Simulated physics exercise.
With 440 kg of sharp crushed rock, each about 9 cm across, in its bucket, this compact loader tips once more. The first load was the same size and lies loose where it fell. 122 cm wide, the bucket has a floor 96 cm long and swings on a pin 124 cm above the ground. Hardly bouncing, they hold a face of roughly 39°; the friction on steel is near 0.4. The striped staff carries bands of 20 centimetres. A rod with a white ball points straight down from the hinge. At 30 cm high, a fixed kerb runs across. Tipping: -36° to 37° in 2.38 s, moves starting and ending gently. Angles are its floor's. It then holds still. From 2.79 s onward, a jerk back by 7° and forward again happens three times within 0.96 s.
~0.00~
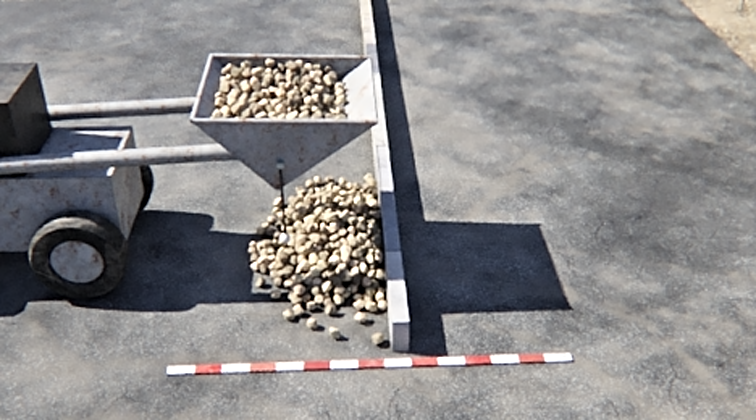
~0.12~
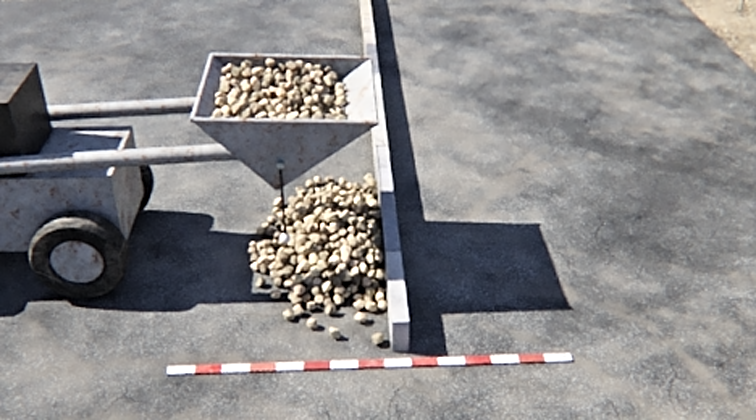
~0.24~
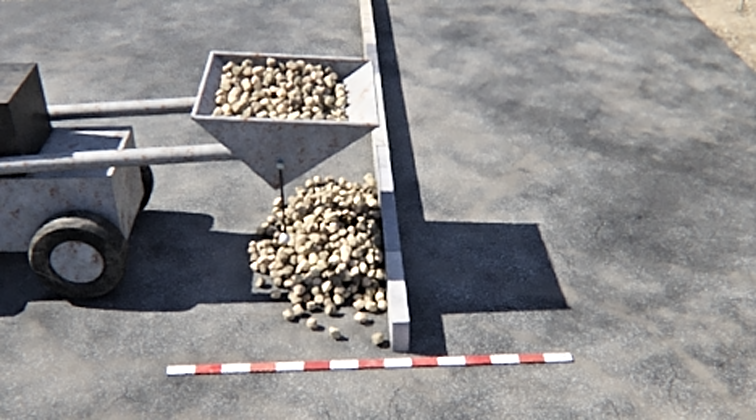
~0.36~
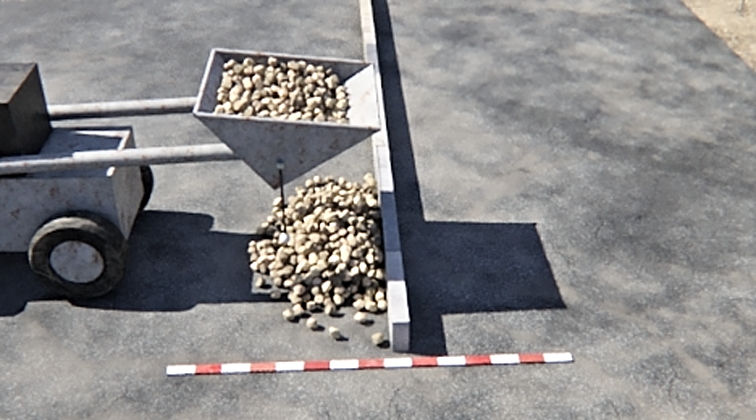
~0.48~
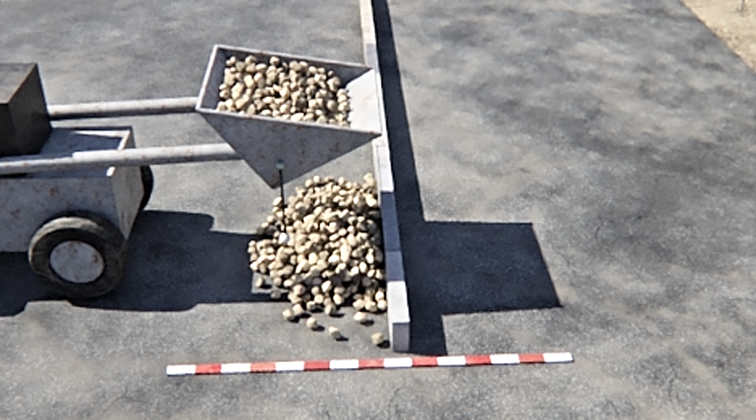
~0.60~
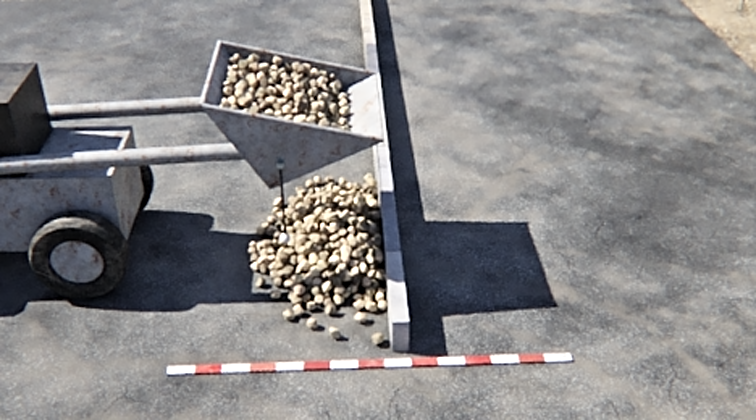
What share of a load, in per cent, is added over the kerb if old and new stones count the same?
I would say 46 percent.
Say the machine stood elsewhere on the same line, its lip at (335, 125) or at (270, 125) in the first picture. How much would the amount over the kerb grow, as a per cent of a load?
Roughly 5 and 0 per cent, in that order.
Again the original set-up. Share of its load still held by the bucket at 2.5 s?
35 % still inside.
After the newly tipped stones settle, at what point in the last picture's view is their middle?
I'd put their centre close to (389, 232).
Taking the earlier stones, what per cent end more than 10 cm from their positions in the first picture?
0 %.
After 1.8 s the floor is at 25°; in per cent of one load, 99 in the bucket, 101 on this side of the kerb; the foremost stones are at (378, 240).
After 2.5 s the floor is at 37°; in per cent of one load, 36 in the bucket, 153 on this side of the kerb, 10 over the kerb; the foremost stones are at (445, 233).
After 4.2 s the floor is at 37°; in per cent of one load, 0 in the bucket, 154 on this side of the kerb, 46 over the kerb; the foremost stones are at (507, 229).
After 7.1 s the floor is at 37°; in per cent of one load, 0 in the bucket, 154 on this side of the kerb, 46 over the kerb; the foremost stones are at (507, 229). Net gain over the kerb, 46.
